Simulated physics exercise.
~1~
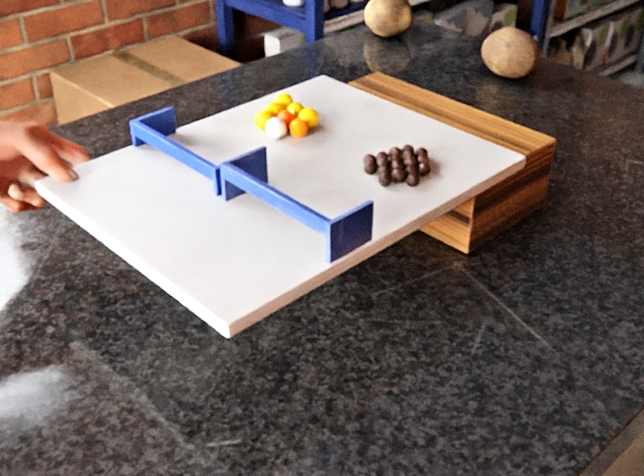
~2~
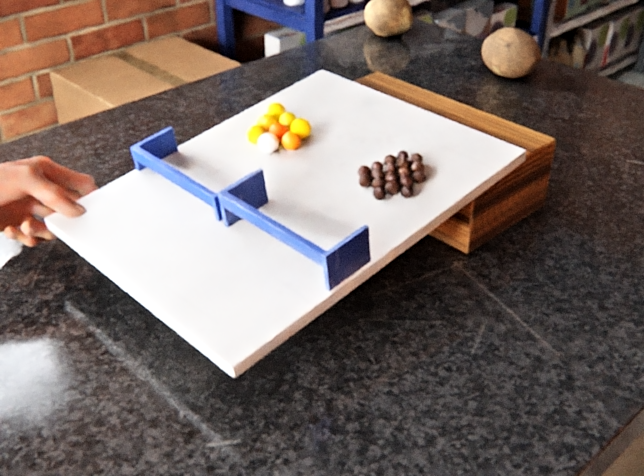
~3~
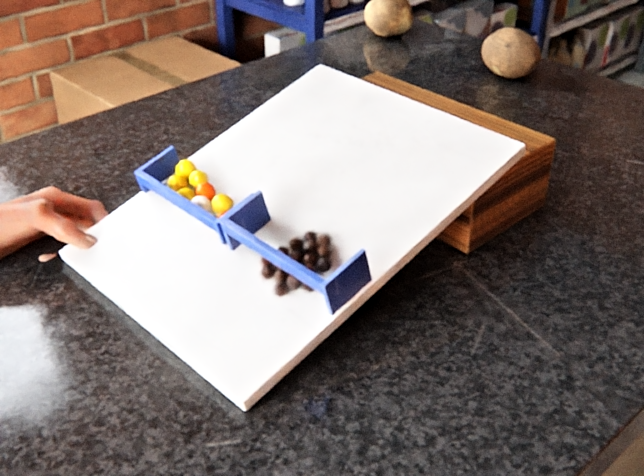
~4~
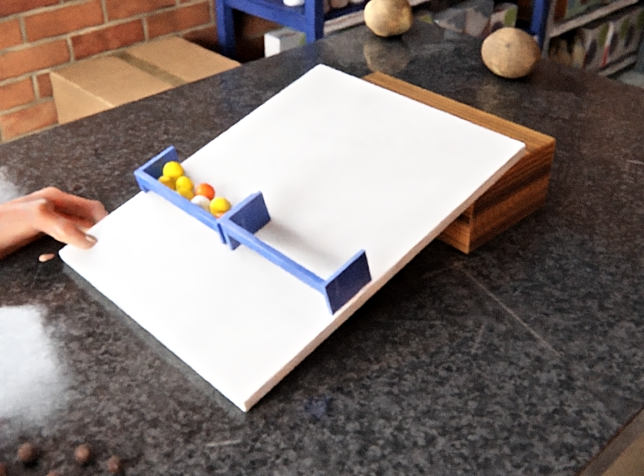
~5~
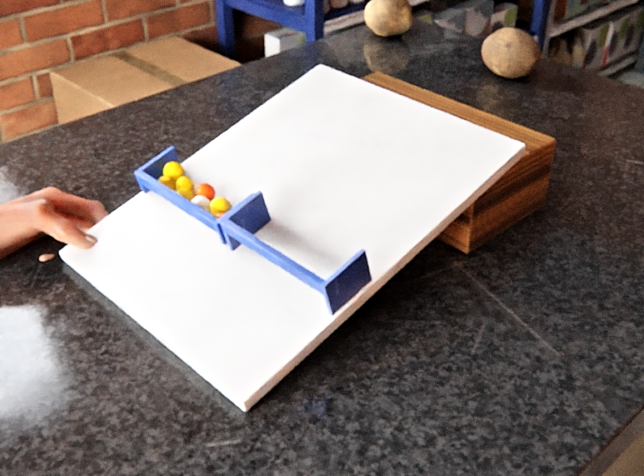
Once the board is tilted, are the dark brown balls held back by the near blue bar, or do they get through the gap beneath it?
The dark brown balls all get through the gap under the near bar and roll away, while the yellow, orange and white ones stay behind the far bar.
